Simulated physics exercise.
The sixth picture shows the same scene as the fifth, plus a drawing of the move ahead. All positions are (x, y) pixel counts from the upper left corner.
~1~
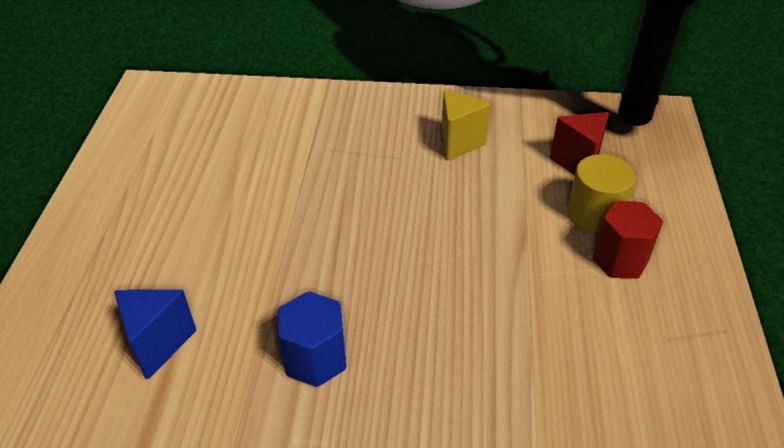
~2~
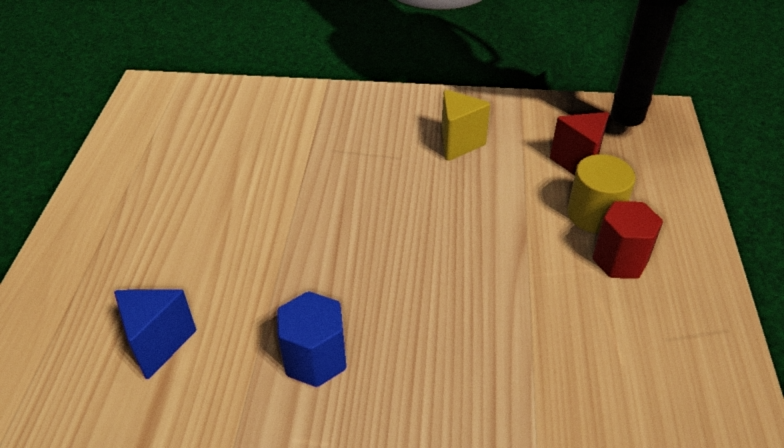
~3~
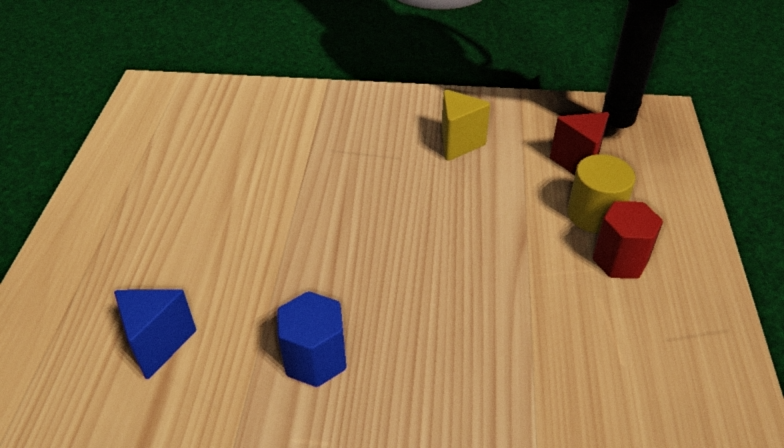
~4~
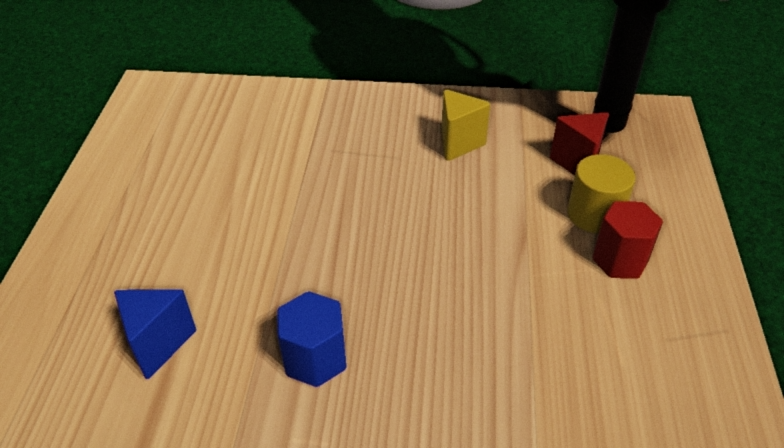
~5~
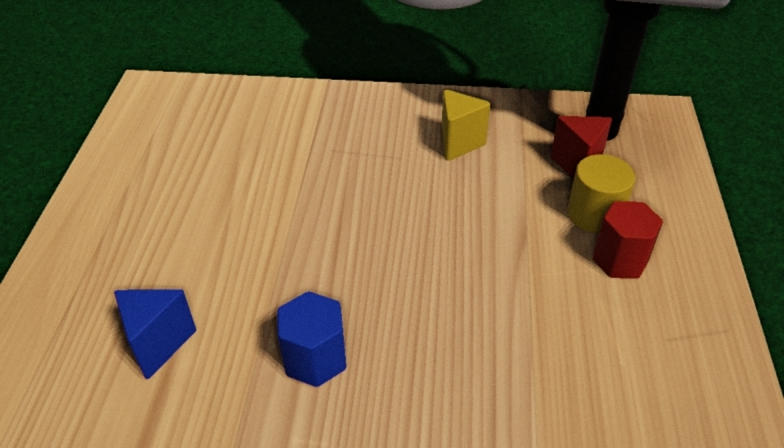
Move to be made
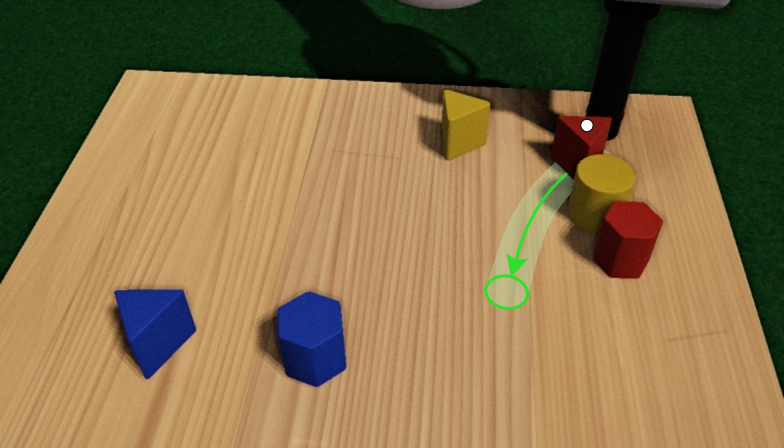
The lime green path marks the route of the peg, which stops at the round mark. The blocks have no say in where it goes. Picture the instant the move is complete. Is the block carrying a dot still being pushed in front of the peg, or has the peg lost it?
It is driven along in front.
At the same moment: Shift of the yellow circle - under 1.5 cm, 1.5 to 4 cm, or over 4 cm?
Distance: Less than 1.5 cm.
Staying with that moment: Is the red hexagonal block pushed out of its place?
The answer is no.
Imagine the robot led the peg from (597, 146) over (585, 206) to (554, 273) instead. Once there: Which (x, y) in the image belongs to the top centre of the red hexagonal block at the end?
I'd place it at (657, 254), taking the centre of its top.
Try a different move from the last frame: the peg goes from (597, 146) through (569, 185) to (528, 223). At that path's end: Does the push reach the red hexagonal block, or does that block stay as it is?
It sits in its place.
The drawn path runs from (597, 146) via (557, 184) and (526, 231), ending at (507, 292); the dot is on the red three-sided block.
On the path given first. One third of the way, peg at (559, 169); red three-sided block at (553, 164).
Two thirds of the way, peg at (528, 218); red three-sided block at (523, 216), turned 15° clockwise.
At the end, peg at (509, 277); red three-sided block at (498, 279), turned 25° clockwise; yellow circle not moved; red hexagonal block not moved.
